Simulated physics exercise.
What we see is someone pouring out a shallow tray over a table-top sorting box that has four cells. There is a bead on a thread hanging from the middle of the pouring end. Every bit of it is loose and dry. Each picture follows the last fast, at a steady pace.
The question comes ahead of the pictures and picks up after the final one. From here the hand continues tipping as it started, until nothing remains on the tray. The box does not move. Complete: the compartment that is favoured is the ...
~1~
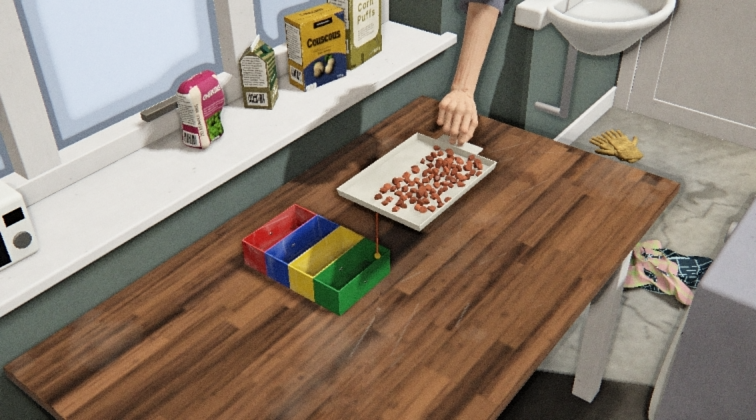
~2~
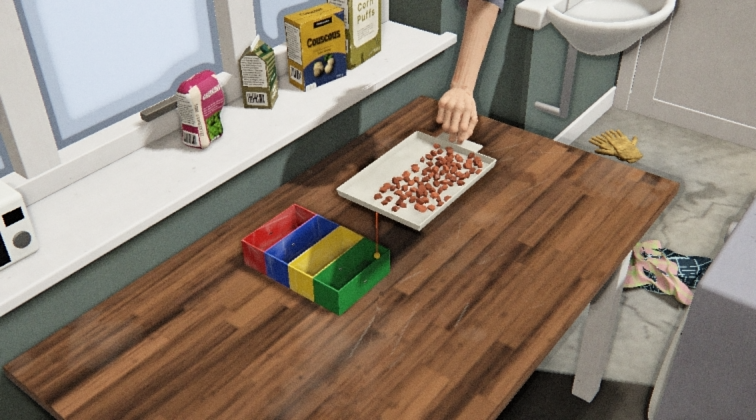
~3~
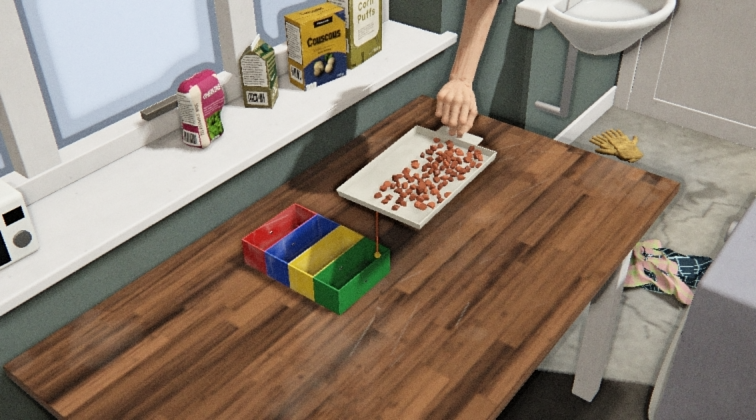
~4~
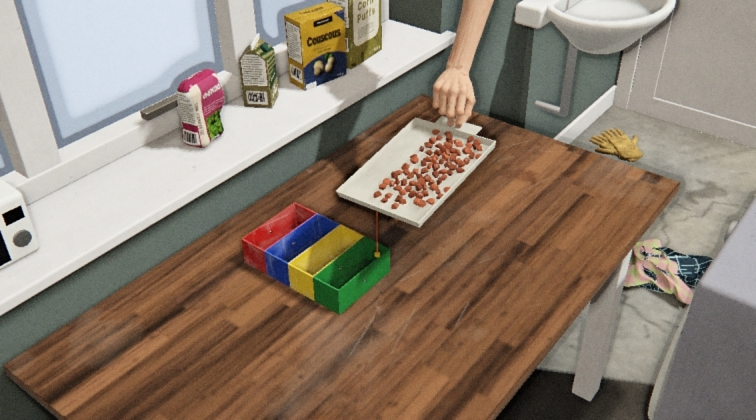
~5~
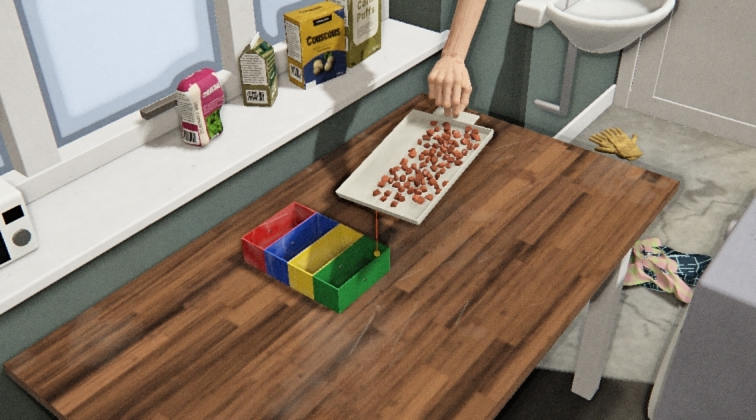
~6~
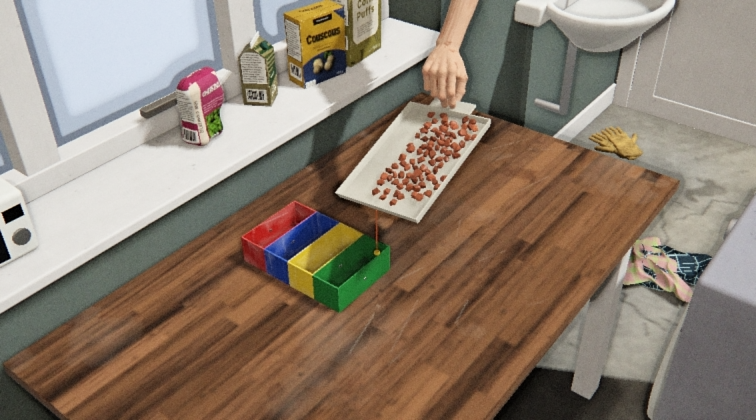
... Yellow one.
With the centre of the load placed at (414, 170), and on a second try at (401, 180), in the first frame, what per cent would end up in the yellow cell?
Around 60 then around 50 per cent.
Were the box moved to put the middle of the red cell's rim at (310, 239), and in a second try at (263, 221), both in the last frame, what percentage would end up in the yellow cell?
I'd say about 20 percent, followed by about 20 percent.
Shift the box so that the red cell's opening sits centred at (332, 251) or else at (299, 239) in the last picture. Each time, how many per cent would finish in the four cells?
90 % for the first, 100 % for the second.
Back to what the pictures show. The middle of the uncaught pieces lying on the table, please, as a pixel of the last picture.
Look around pixel (385, 318).
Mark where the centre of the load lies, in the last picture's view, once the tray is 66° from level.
The load is centred near (357, 189).
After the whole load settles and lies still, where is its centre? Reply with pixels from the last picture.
Close to (332, 275), more or less.
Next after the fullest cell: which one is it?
That would be the green cell.
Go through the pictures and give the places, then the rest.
The first picture shows corners of the pouring end at (339, 189) and (420, 224), level; middle of the load at (437, 179), bits of crushed brick; bead on its thread at (377, 256); red cell at (255, 256); blue cell at (278, 268); yellow cell at (302, 281); green cell at (327, 295).
The second picture shows corners of the pouring end at (339, 189) and (419, 224), level; middle of the load at (437, 177).
The third picture shows corners of the pouring end at (339, 189) and (419, 223), tipped barely, lowest at the left corner; middle of the load at (437, 173).
The fourth picture shows corners of the pouring end at (338, 190) and (418, 221), tipped a little, lowest at the left corner; middle of the load at (436, 167).
The fifth picture shows corners of the pouring end at (338, 191) and (417, 219), tipped clearly, lowest at the left corner; middle of the load at (434, 160).
The sixth picture shows corners of the pouring end at (338, 192) and (416, 217), tipped clearly, lowest at the left corner; middle of the load at (432, 154); red cell at (254, 252); blue cell at (277, 265); yellow cell at (301, 278); green cell at (326, 291).
Soon, tray tipped steeply; nearly all on the tray; a small part falling or outside the box.
A while on, tray tipped past a quarter turn; a small part on the tray; about half in the yellow cell; about a quarter in the green cell; a stray few in the blue cell; about a quarter falling or outside the box.
Towards the end, tray tipped past a quarter turn; about half in the yellow cell; about a third in the green cell; a stray few in the blue cell; a small part falling or outside the box.
Finally, tray tipped past a quarter turn; about half in the yellow cell; about a third in the green cell; a stray few in the blue cell; none in the red cell; a small part outside the box.
